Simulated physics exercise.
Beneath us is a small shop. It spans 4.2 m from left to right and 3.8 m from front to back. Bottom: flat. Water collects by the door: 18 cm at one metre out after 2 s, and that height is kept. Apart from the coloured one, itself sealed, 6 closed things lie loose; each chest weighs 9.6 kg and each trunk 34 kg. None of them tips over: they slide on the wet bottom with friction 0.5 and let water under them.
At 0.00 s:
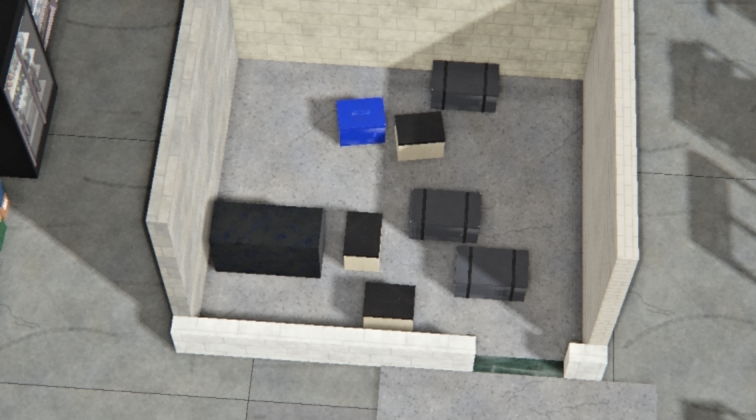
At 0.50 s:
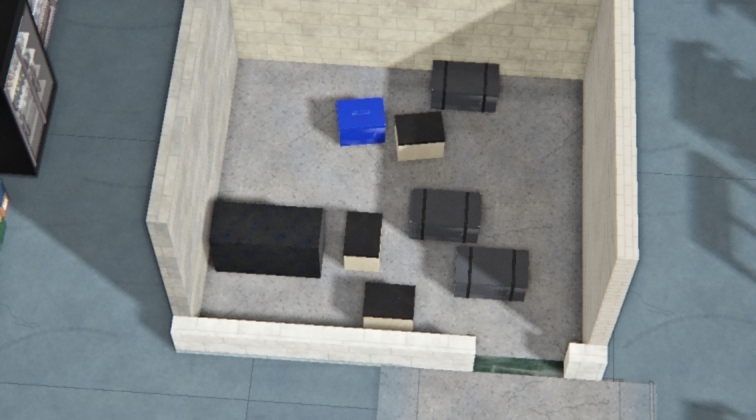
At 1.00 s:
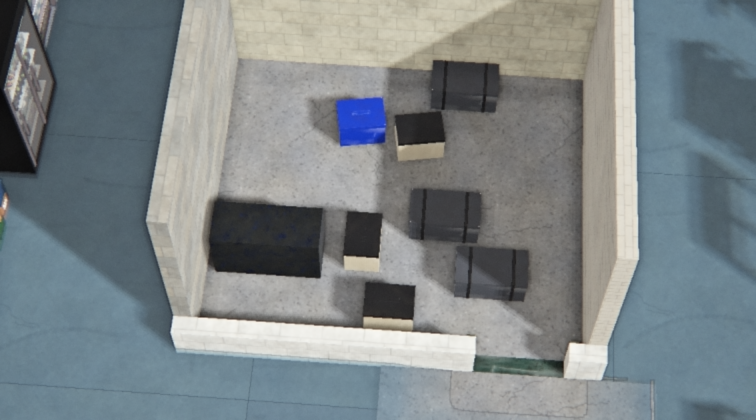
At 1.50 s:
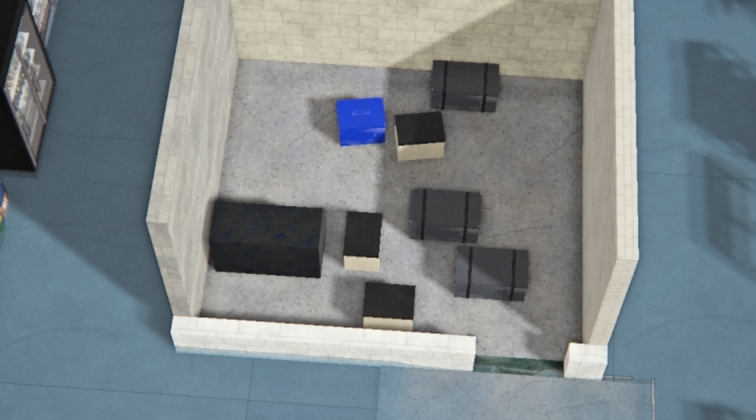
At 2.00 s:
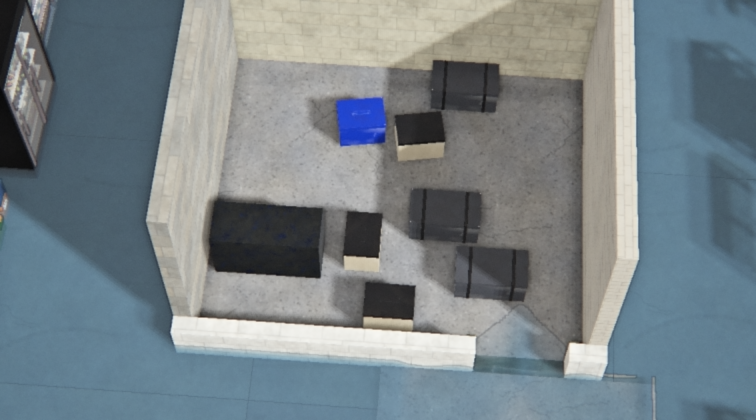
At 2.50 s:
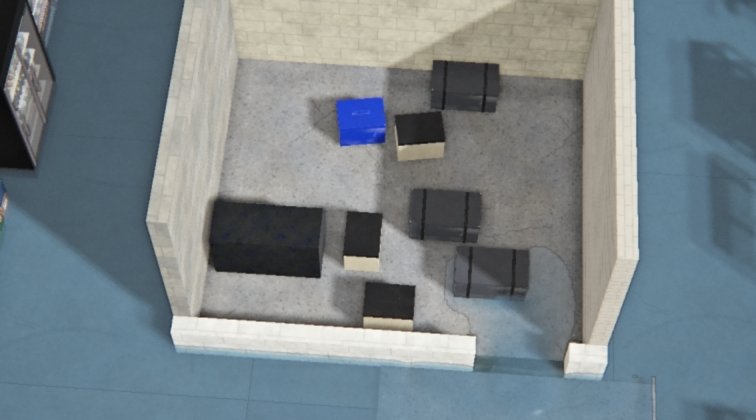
A small, roofless shop with pale brick walls and a grey speckled floor is seen from high above, with a doorway gap at the lower right. A large black box sits at lower left, a blue chest near the upper middle, and black-topped cream boxes and dark strapped cases stand around. Bluish water spreads over the ground outside, then creeps through the doorway around the nearest case, while everything inside and the camera stay still.
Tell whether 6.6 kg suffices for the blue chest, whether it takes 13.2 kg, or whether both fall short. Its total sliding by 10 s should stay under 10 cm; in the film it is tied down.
The heavier one is needed and sufficient.
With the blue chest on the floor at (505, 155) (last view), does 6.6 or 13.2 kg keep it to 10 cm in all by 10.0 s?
The answer: No weight will do.
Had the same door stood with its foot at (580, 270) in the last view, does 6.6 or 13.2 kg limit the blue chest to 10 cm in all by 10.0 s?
Then only the bigger mass works.
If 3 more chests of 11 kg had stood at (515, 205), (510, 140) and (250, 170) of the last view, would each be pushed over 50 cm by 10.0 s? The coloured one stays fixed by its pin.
Result, in turn - falls shy; exceeds it; falls shy.
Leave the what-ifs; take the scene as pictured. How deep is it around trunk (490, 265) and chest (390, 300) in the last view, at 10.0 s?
Roughly 6 and 11 cm.
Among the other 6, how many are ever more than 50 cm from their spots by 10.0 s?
3.
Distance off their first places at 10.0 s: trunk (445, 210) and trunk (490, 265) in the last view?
Respectively 0 and 30 cm.
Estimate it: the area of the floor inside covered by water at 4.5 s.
Wet area: Approx. 7.0 m2.
After 3.5 s the blue chest would be 0 cm from its start with 6.6 kg and 0 cm from its start with 13.2 kg; 0 cm of water round it then.
After 4.5 s the blue chest would be 0 cm from its start with 6.6 kg and 0 cm from its start with 13.2 kg; 0 cm of water round it then.
After 7.0 s the blue chest would be 3 cm from its start with 6.6 kg and 0 cm from its start with 13.2 kg; 3 cm of water round it then.
After 10.0 s the blue chest would be 113 cm from its start with 6.6 kg and 0 cm from its start with 13.2 kg; 4 cm of water round it then.
